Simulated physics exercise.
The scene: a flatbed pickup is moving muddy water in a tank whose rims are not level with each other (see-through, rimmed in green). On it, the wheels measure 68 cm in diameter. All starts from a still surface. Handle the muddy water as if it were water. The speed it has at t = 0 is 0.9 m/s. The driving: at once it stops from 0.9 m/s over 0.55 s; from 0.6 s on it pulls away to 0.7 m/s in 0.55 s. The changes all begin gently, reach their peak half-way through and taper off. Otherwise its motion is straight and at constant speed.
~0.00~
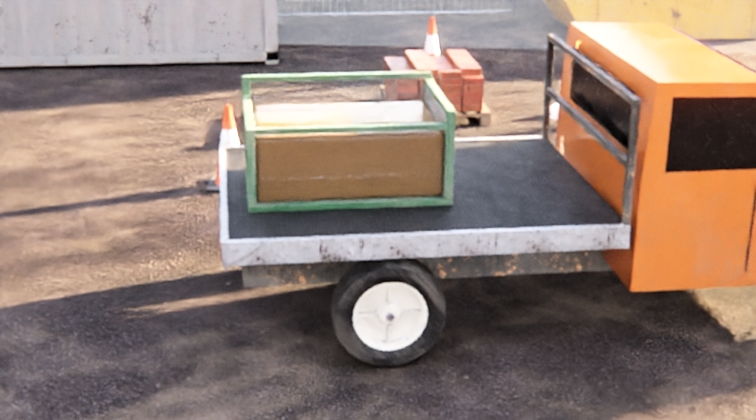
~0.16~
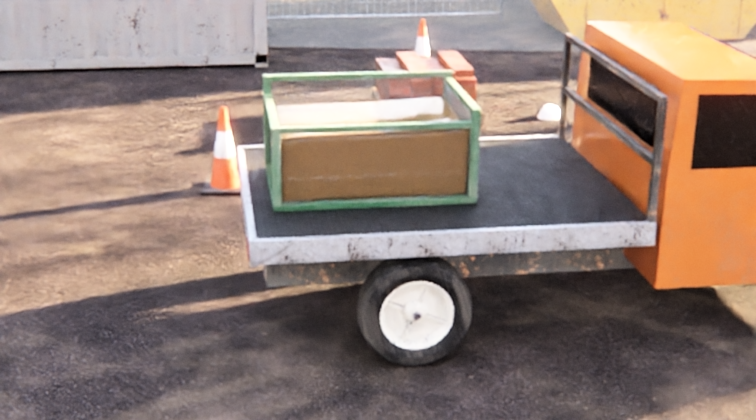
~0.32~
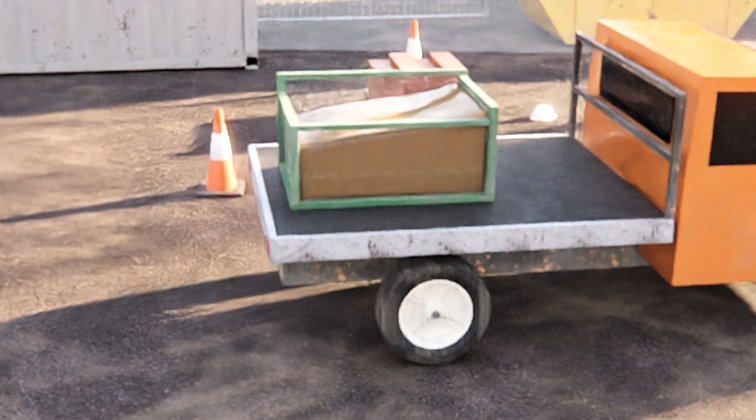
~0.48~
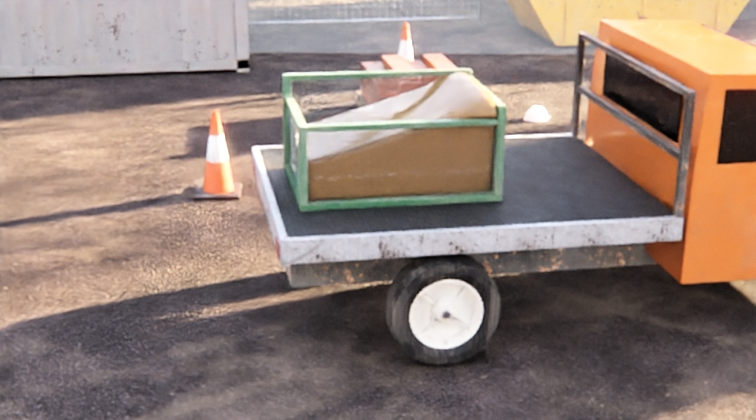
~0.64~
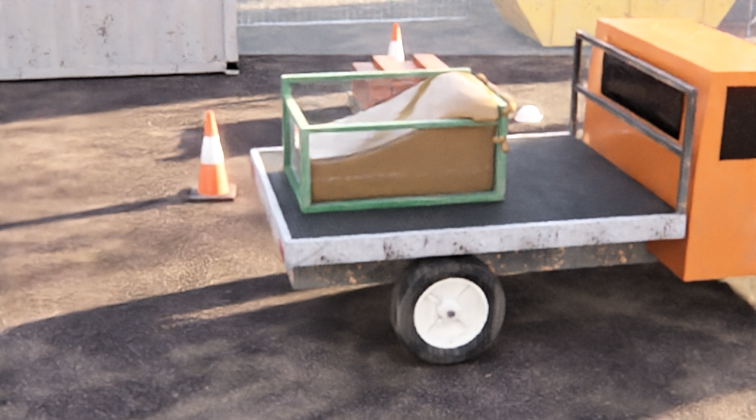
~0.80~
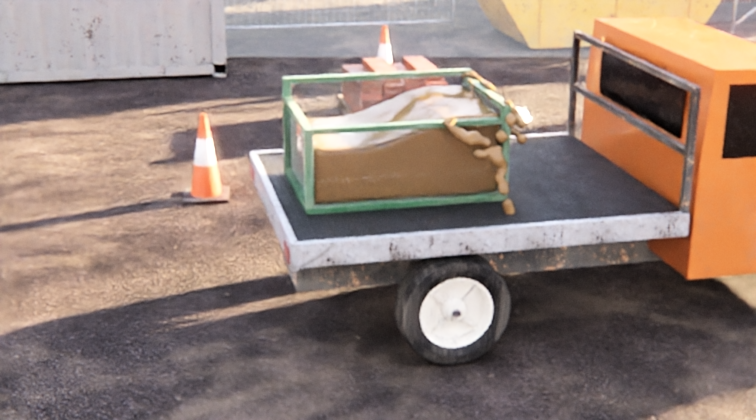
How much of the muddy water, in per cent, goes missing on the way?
Some 16 per cent goes overboard.
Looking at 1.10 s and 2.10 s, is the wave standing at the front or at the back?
Towards the aft end first, then towards the fore end.
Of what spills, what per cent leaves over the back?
Close to 70 per cent goes that way.
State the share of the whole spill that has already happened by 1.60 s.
Near 70 in a hundred.
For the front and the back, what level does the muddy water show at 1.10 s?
Front reads 26 centimetres, back reads 68 centimetres.
Then, 1.10 s in, the surface is 26 cm up at the front and 68 cm at the back; 1 per cent is out, mostly over the near side, some over the front.
Then, 1.60 s in, the surface is 31 cm up at the front and 40 cm at the back; 11 per cent is out, over the back.
Then, 2.10 s in, the surface is 53 cm up at the front and 25 cm at the back; 11 per cent is out, over the back.
Then, 4.14 s in, 16 per cent is out, over the back, 56 of 362 litres.
